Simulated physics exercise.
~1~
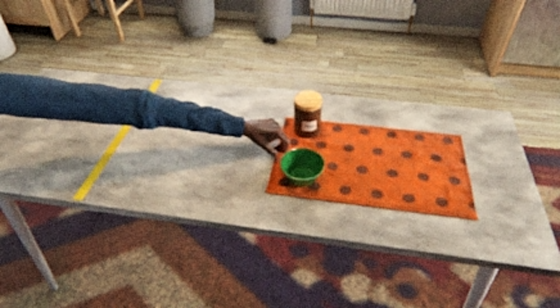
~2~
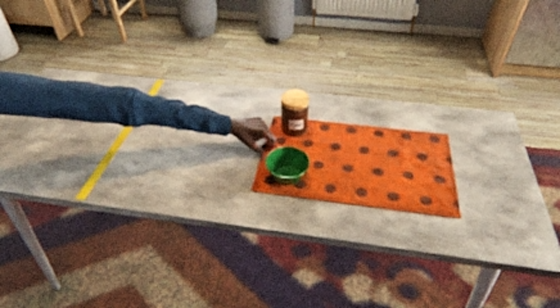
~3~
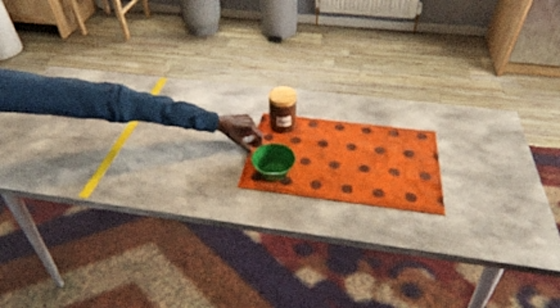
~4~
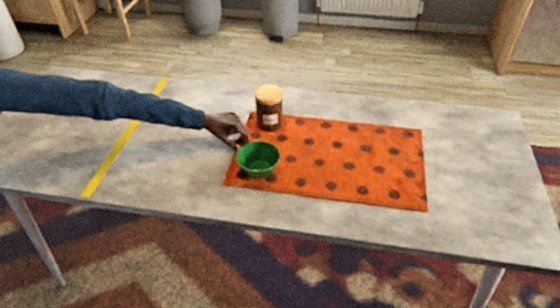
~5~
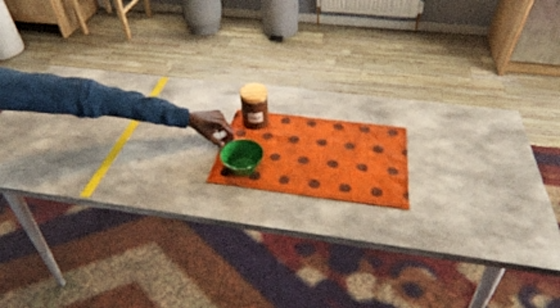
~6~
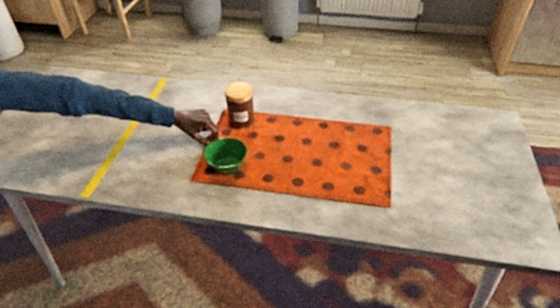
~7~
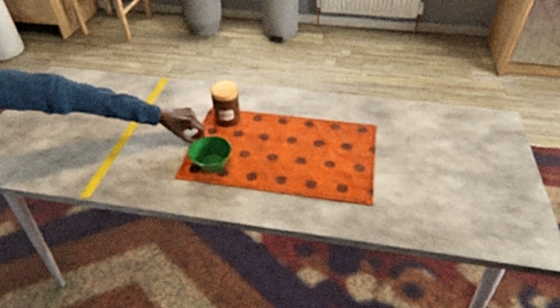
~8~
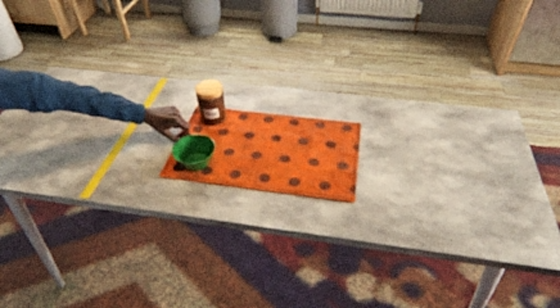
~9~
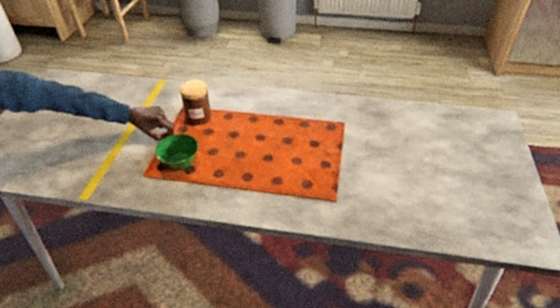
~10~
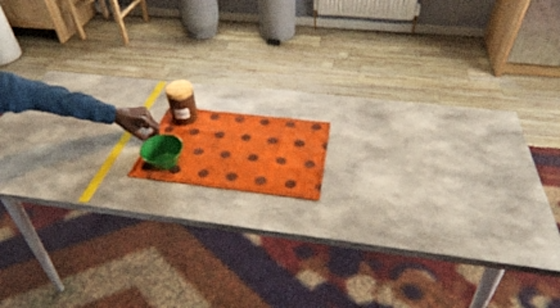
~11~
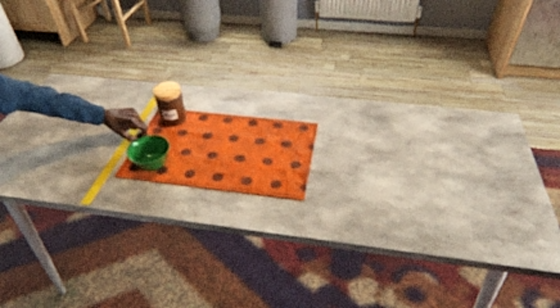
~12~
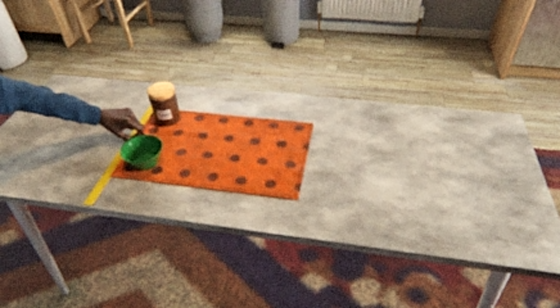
The clip opens on a gray table where an orange, dark-spotted cloth holds a green bowl and a brown jar with a pale lid, while a strip of yellow tape crosses the tabletop to the left. An arm in a blue sleeve reaches in from the left, its hand at the cloth's near corner beside the bowl. The hand draws the cloth steadily leftward, and the bowl and upright jar ride along with it. The pull slows as the left hem reaches the tape. At the end, the hem rests at the tape with both objects still on the cloth.
